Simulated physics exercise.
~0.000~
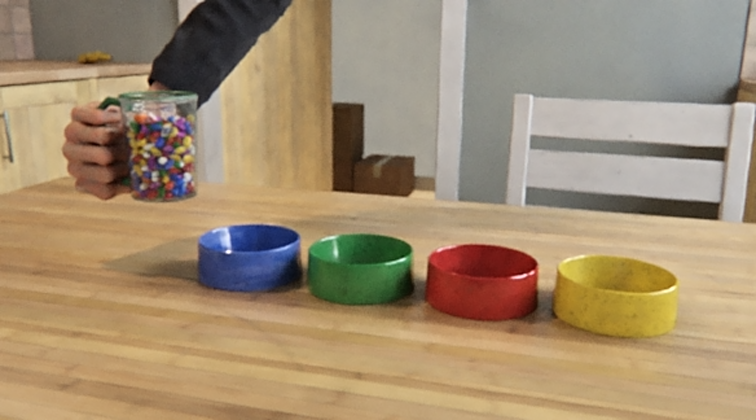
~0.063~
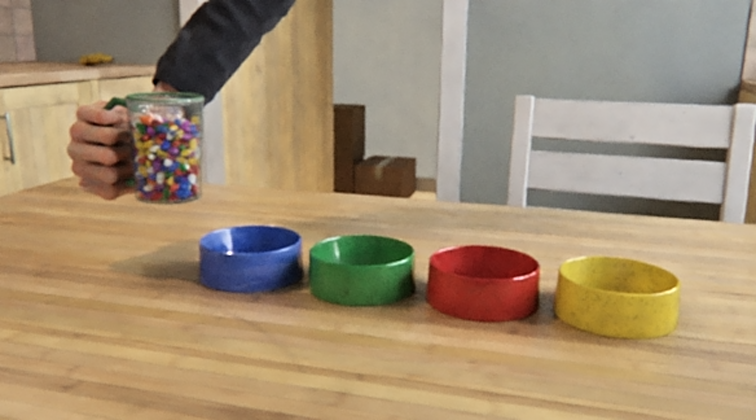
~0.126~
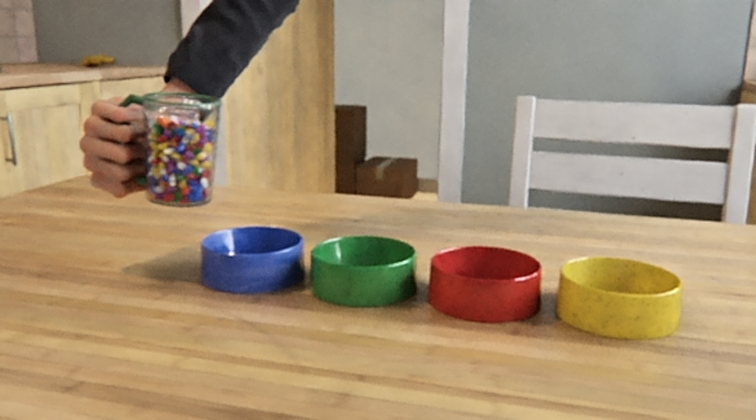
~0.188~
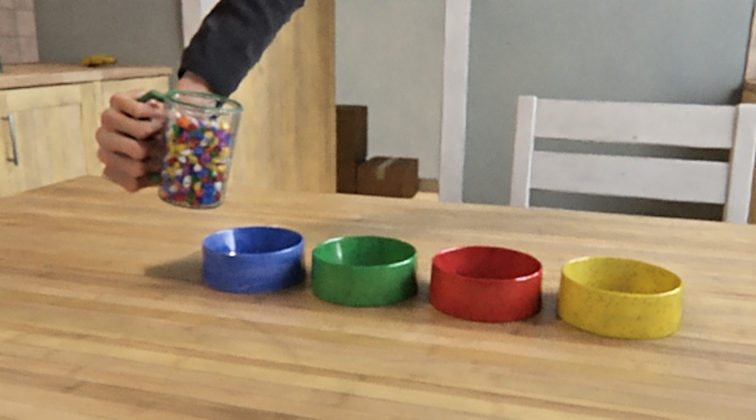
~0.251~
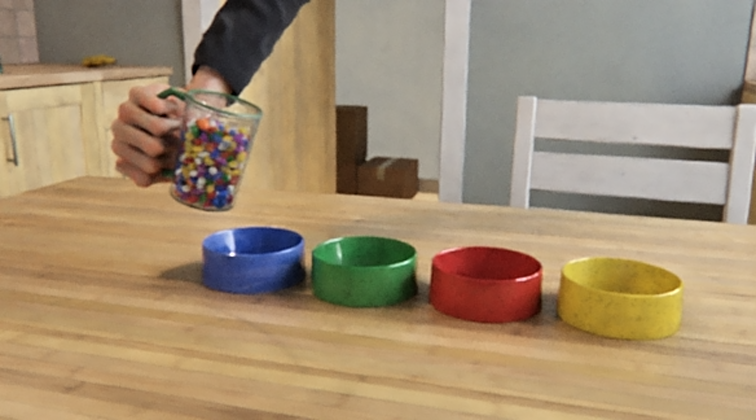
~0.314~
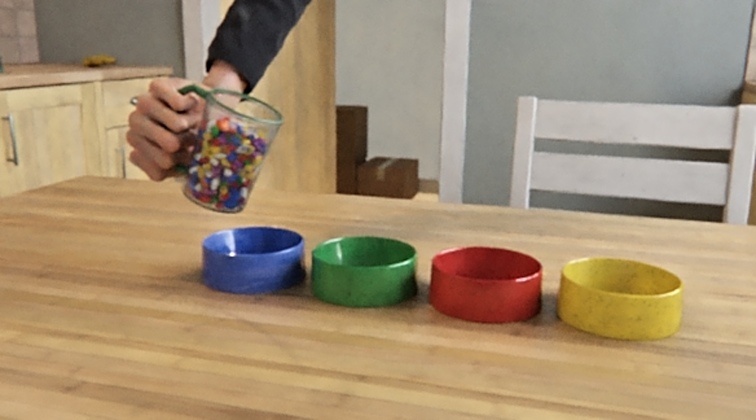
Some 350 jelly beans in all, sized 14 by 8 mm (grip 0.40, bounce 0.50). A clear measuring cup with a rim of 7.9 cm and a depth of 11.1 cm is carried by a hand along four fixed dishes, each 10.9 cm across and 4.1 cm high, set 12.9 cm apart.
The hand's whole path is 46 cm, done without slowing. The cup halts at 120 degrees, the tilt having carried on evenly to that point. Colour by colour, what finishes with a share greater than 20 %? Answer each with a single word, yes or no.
Red no, blue no, green no, yellow yes, counter yes.
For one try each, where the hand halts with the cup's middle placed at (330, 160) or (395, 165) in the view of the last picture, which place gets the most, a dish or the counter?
I'd bet on green for the first try and red for the second.
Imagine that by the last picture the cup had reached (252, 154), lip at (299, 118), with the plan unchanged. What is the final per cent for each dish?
Then red 0, blue 0, green 0, and yellow 80.
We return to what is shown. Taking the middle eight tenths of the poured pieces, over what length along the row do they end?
It covers some 17 centimetres of the row.
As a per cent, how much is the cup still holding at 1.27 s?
My estimate is about 85 per cent.
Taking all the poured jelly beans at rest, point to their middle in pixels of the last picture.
Somewhere near (641, 304) in the last picture.
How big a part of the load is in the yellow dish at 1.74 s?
By that moment, around 70 percent has got there.
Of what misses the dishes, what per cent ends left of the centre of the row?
About 0 percent.
After 0.89 s, tilt 75 degrees; cup holds 100 %.
After 1.27 s, tilt 110 degrees; cup holds 85 %, yellow 5 %.
After 1.74 s, tilt 120 degrees; cup holds 0 %, yellow 70 %.
By 3.2 s all is still; red 0 %, blue 0 %, green 0 %, yellow 65 %, counter 30 %.
